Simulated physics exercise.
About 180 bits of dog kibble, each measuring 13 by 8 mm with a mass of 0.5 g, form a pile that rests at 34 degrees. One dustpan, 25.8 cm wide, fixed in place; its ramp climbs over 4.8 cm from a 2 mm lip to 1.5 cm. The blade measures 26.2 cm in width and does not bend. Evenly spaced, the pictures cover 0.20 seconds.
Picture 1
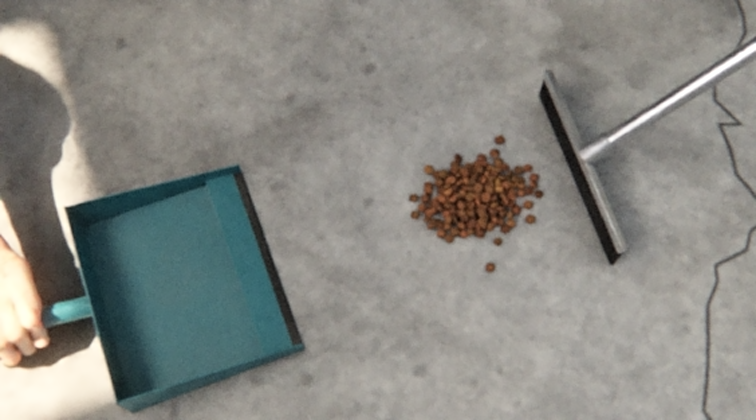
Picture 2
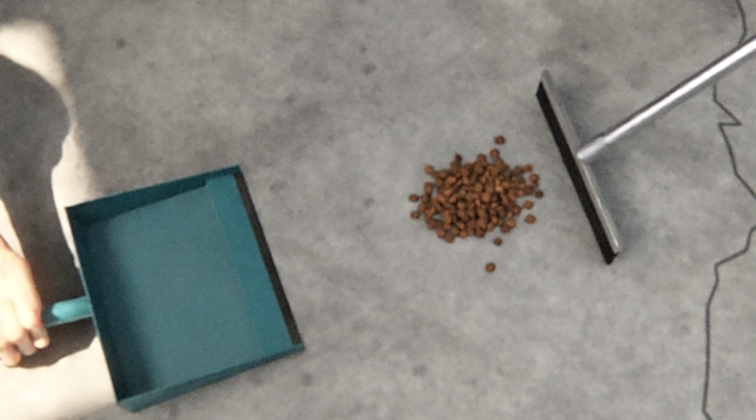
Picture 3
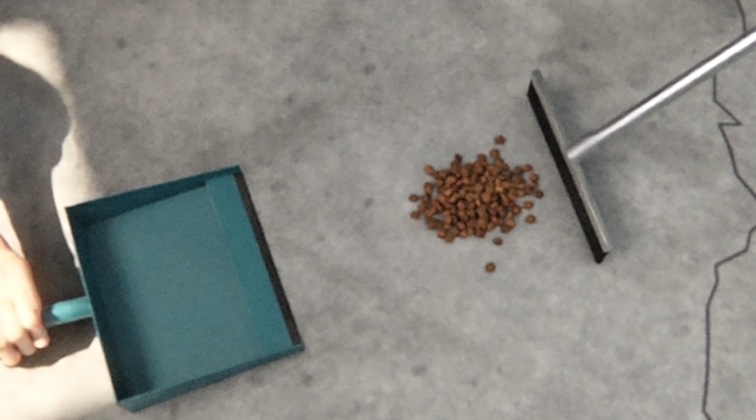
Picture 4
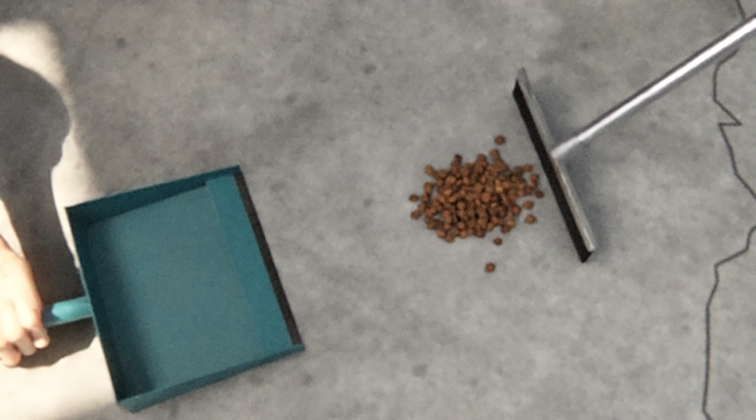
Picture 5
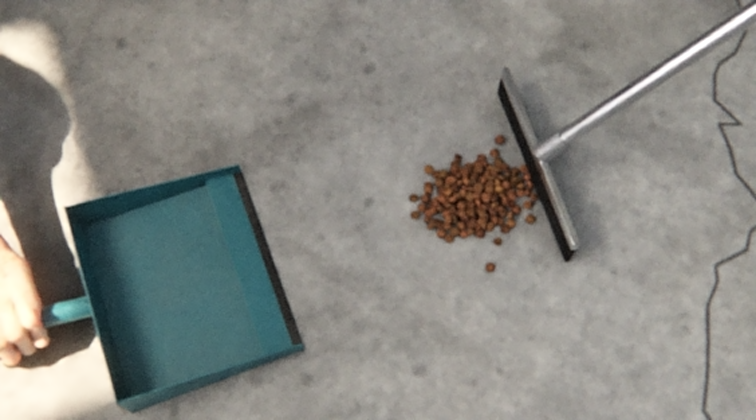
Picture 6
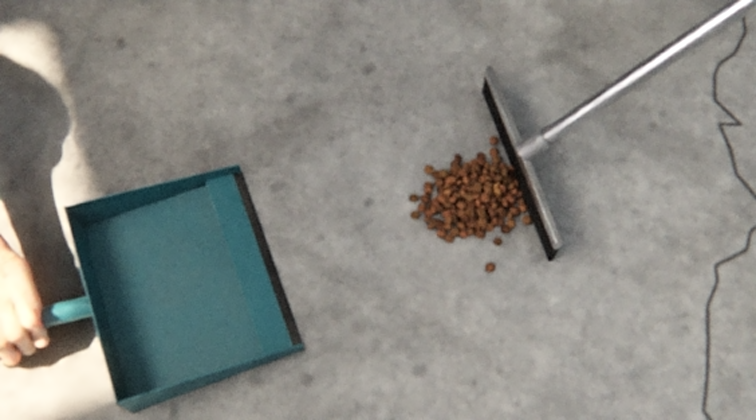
A hand holds a teal dustpan while a squeegee slides left into brown pellets.
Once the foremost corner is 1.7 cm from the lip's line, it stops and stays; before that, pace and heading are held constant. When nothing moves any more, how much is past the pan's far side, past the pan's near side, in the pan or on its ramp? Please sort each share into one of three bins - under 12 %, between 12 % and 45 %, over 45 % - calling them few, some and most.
Far side: Some. Near side: Few. Pan: Some.
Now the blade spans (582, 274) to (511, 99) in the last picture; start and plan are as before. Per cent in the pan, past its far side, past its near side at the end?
Pan 25, far 0, near 10.
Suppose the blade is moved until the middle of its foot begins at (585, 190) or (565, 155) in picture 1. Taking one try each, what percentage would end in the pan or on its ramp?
About 35 and 20 per cent.
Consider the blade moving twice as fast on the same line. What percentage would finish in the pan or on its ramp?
In that case some 35 per cent.
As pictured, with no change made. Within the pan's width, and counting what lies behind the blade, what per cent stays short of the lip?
Share there: About 50 %.
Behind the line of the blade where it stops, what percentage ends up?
Close to 20 percent.
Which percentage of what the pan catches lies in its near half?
Roughly 10 per cent.
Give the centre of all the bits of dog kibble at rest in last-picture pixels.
Est. centre at rest: (255, 205) px.
Then, 0.32 s after the last picture, middle of the blade 19 cm from the lip; 0 % over the lip, far side 0 %, near side 0 %.
Then, 0.53 s after the last picture, middle of the blade 9 cm from the lip; 0 % over the lip, far side 10 %, near side 0 %.
Then, 0.86 s after the last picture, middle of the blade 3 cm from the lip; 30 % over the lip, far side 20 %, near side 0 %.
In the end, far side 20 %, near side 0 %, pan 30 %, in front of the lip or behind the blade 50 %.
